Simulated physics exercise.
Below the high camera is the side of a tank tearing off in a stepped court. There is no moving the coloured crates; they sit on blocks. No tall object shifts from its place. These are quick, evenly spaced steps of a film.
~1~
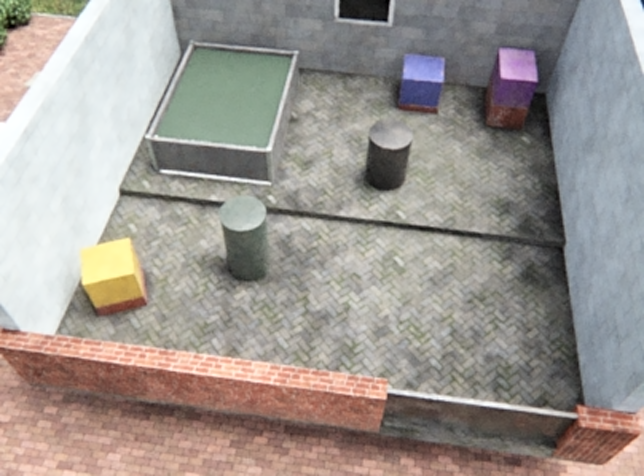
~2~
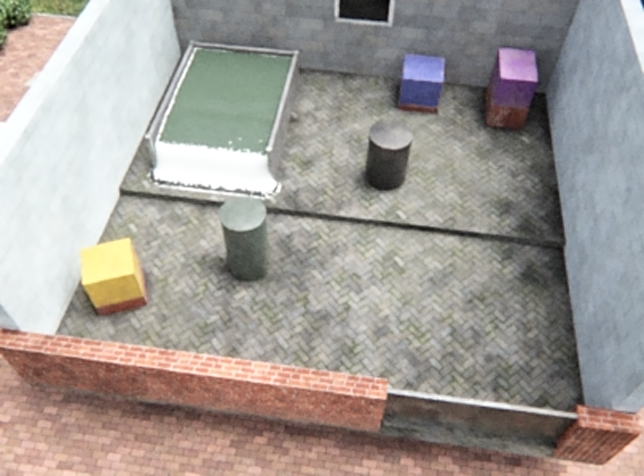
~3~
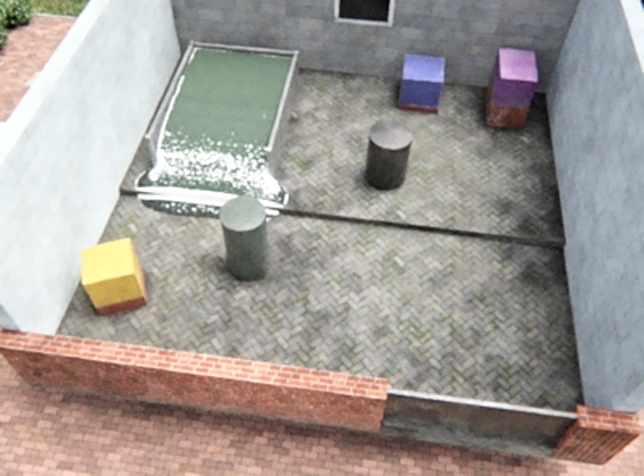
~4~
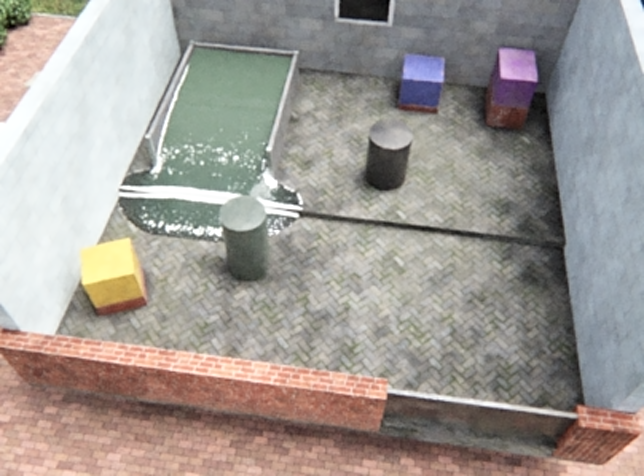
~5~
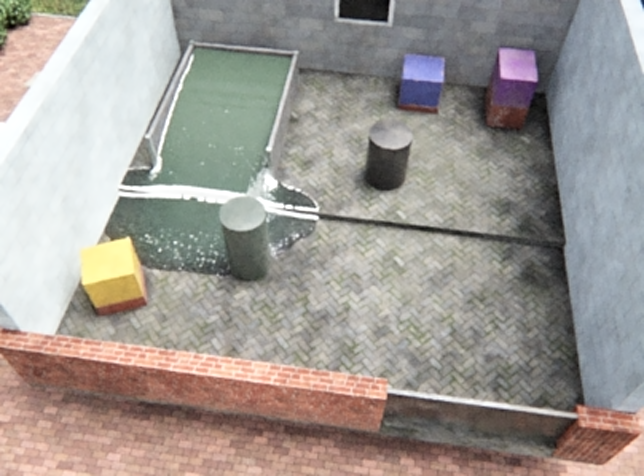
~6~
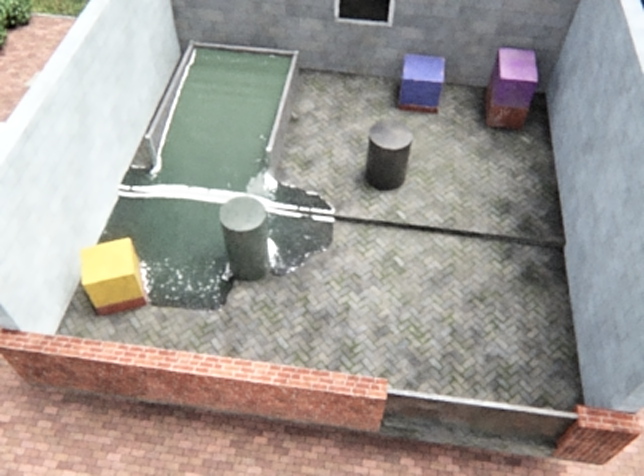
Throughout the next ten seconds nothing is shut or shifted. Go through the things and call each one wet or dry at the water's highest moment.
Called one by one: The yellow crate is wet; the purple crate is dry; the blue crate is dry.
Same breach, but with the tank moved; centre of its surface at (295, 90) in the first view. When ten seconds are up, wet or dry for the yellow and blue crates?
I reckon the yellow one is overrun, while the blue one is unharmed.
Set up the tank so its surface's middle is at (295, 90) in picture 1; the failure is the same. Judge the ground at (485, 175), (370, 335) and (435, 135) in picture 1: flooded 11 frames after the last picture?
First unwetted; next drenched; last unwetted.
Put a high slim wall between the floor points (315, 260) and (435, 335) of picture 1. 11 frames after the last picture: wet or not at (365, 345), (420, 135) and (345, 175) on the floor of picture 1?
One by one: Soaked, spared, spared.
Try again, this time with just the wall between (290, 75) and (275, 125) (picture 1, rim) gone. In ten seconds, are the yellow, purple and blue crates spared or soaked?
The yellow crate never gets wet; the purple crate never gets wet; the blue crate is flooded.
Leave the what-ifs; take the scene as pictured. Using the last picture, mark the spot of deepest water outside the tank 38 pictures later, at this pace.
Close to (553, 254), I'd say.
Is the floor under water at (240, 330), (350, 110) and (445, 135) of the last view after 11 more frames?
First inundated, second spared, third spared.
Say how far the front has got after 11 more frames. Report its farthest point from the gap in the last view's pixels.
I'd say at around (454, 374).
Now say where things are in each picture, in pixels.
In the first frame, the water tank at (228, 96) is whole and still.
In the second frame, the front is at (276, 185), out from the gap at (213, 166).
In the third frame, water pours out at (213, 167) and has run to (275, 206).
In the fourth frame, the front is at (294, 208), out from the gap at (213, 168).
In the fifth frame, water pours out at (213, 168) and has run to a hidden place.
In the sixth frame, the front is at (212, 305), out from the gap at (213, 168).
A moment on, water covers 25 % of the floor; the yellow crate water round its plinth, the purple crate not reached, the blue crate not reached.
Next, water covers 40 % of the floor; the yellow crate water round its plinth, the purple crate not reached, the blue crate not reached.
Then, water covers 55 % of the floor; the yellow crate water round its plinth, the purple crate not reached, the blue crate not reached.
Later, water covers 65 % of the floor; the yellow crate water round its plinth, the purple crate not reached, the blue crate not reached.
In the end, water covers 80 % of the floor; the yellow crate was topped, the purple crate stayed above the water, the blue crate stayed above the water.
